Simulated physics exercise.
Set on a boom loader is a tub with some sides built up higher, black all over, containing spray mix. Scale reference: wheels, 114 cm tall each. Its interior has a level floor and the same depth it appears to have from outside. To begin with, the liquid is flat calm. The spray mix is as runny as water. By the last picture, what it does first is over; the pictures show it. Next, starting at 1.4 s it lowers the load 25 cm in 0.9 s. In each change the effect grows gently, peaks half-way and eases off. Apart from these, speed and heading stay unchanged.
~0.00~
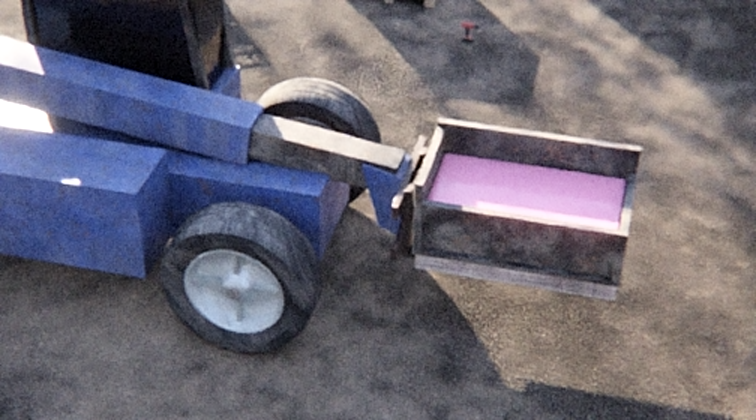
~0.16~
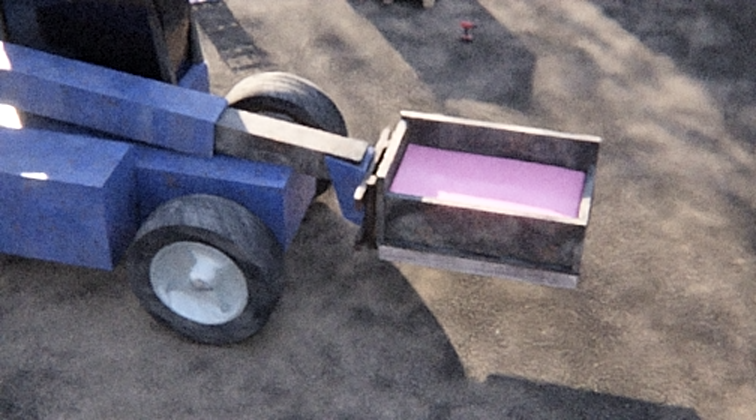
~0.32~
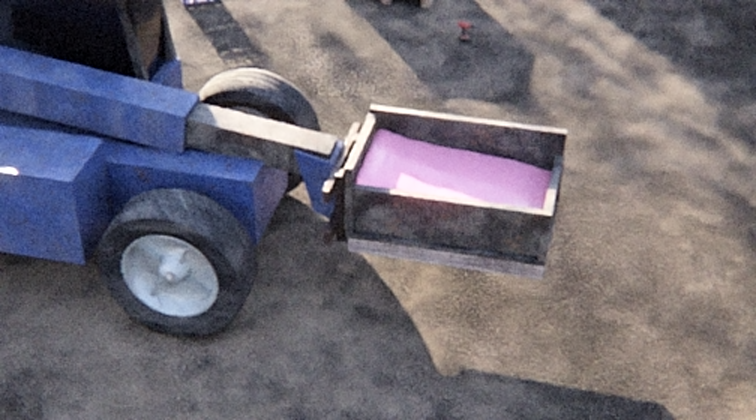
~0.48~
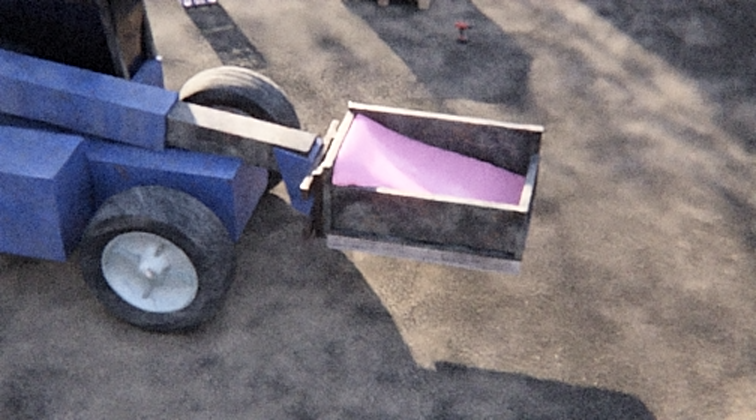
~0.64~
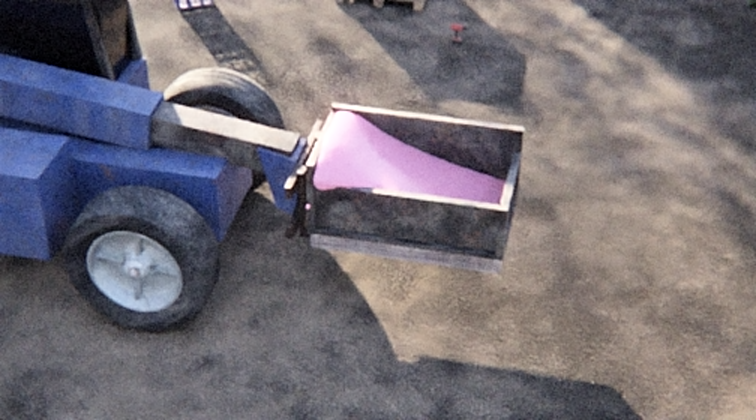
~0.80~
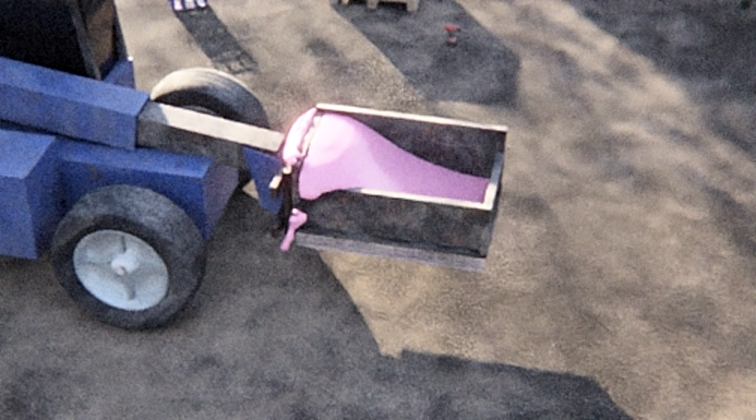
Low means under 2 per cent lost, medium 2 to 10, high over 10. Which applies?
High applies.
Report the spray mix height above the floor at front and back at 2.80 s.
At the front 24 cm, at the back 32 cm.
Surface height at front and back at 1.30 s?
Front: 54 cm; back: 30 cm.
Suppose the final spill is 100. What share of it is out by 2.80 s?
I'd say somewhere near 80 per cent.
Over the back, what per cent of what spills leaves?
0%.
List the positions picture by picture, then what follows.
The surface is at (614, 183) by the front wall; at (454, 159) by the back wall; it lies level with the rim line; the front is on the right, levels are read along the far wall, in the first frame.
The surface is at (575, 174) by the front wall; at (417, 152) by the back wall; it lies level with the rim line, in the second frame.
The surface is at (541, 174) by the front wall; at (386, 136) by the back wall; it climbs 7° towards the back, in the third frame.
The surface is at (517, 179) by the front wall; at (364, 121) by the back wall; it climbs 16° towards the back, in the fourth frame.
The surface is at (498, 184) by the front wall; at (348, 106) by the back wall; it climbs 22° towards the back and 3° towards the far side, in the fifth frame.
The surface is at (482, 183) by the front wall; at (333, 109) by the back wall; it climbs 22° towards the back; spray mix is coming over the near side, in the sixth frame.
After 1.30 s the surface is 55 cm up at the front and 30 cm at the back; 4 per cent is out, over the near side.
After 2.00 s the surface is 36 cm up at the front and 23 cm at the back; 11 per cent is out, over the front and the near side.
After 2.80 s the surface is 24 cm up at the front and 33 cm at the back; 11 per cent is out, over the front and the near side.
After 5.28 s 14 per cent is out, mostly over the front, some over the near side, 51 of 368 litres.
